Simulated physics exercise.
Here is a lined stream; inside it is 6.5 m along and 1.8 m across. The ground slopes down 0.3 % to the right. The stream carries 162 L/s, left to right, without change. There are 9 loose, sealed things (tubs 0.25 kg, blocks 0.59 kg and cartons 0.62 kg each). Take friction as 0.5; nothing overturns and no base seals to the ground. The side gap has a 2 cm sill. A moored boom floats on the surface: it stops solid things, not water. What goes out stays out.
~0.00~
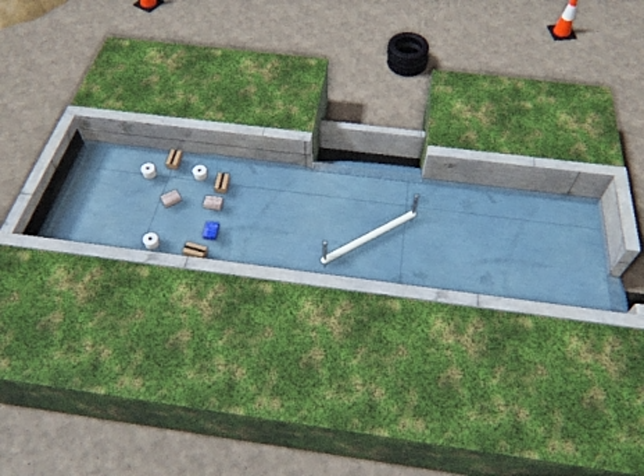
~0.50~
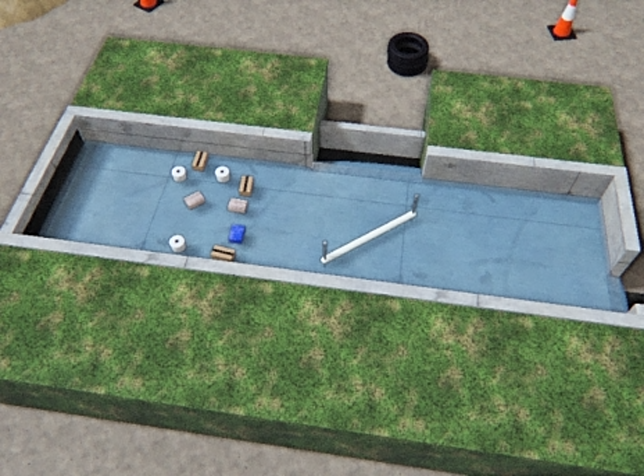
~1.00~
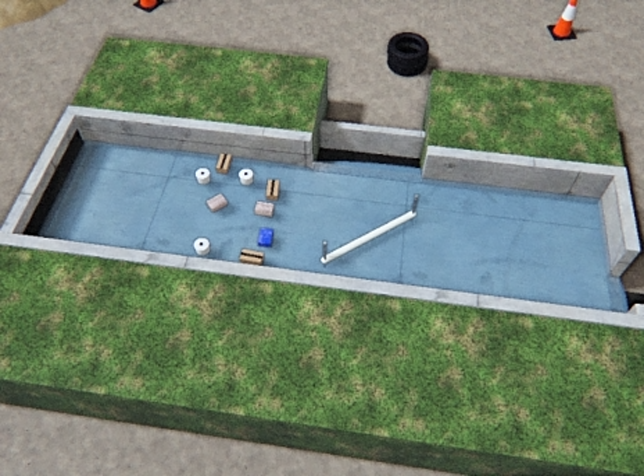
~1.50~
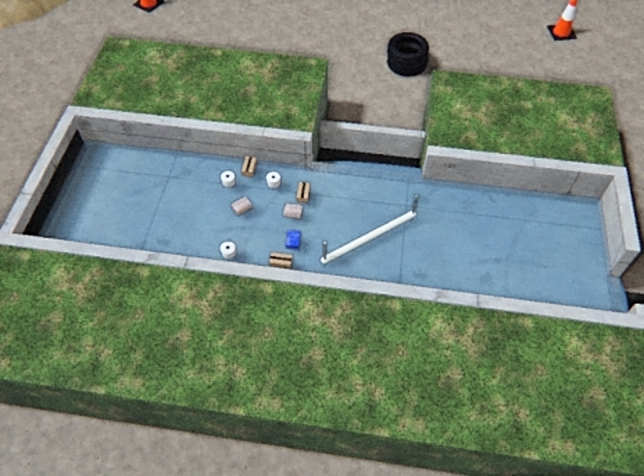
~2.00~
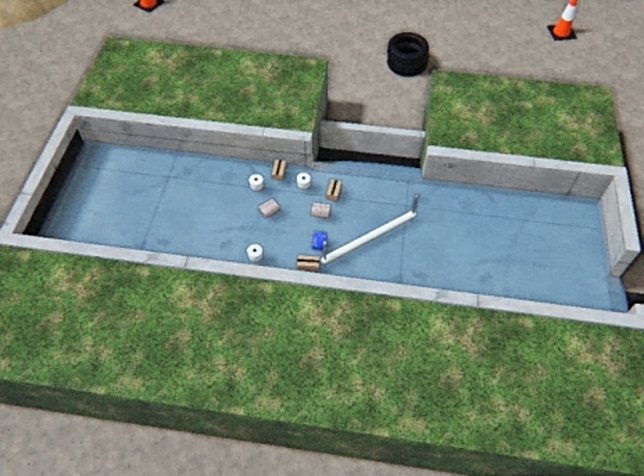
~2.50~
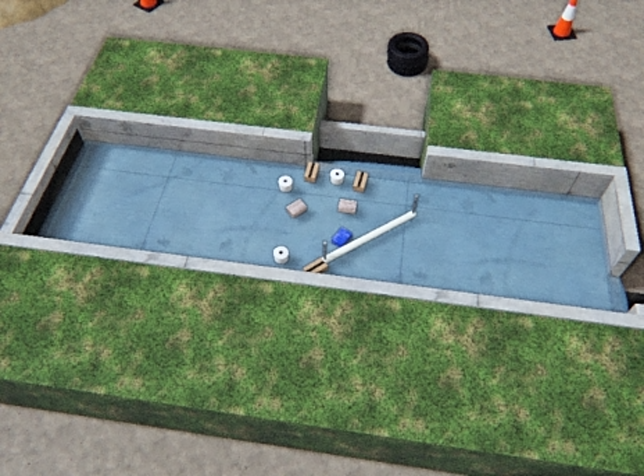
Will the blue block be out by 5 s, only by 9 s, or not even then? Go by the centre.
It leaves between the two times.
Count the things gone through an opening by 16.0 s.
9 of them.
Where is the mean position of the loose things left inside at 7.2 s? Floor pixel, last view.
Near (413, 292).
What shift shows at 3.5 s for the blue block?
Roughly 200 cm by then.
After 3.5 s the blue block is near (370, 222), 1.8 m from its start, afloat; 3 of 9 are out; 6 afloat.
After 7.2 s the blue block has gone out (at 6.3 s); 7 of 9 are out; 2 afloat.
After 12.0 s the blue block has gone out (at 6.3 s); 7 of 9 are out; 2 afloat.
After 16.0 s the blue block has gone out (at 6.3 s); 9 of 9 are out; 0 afloat.
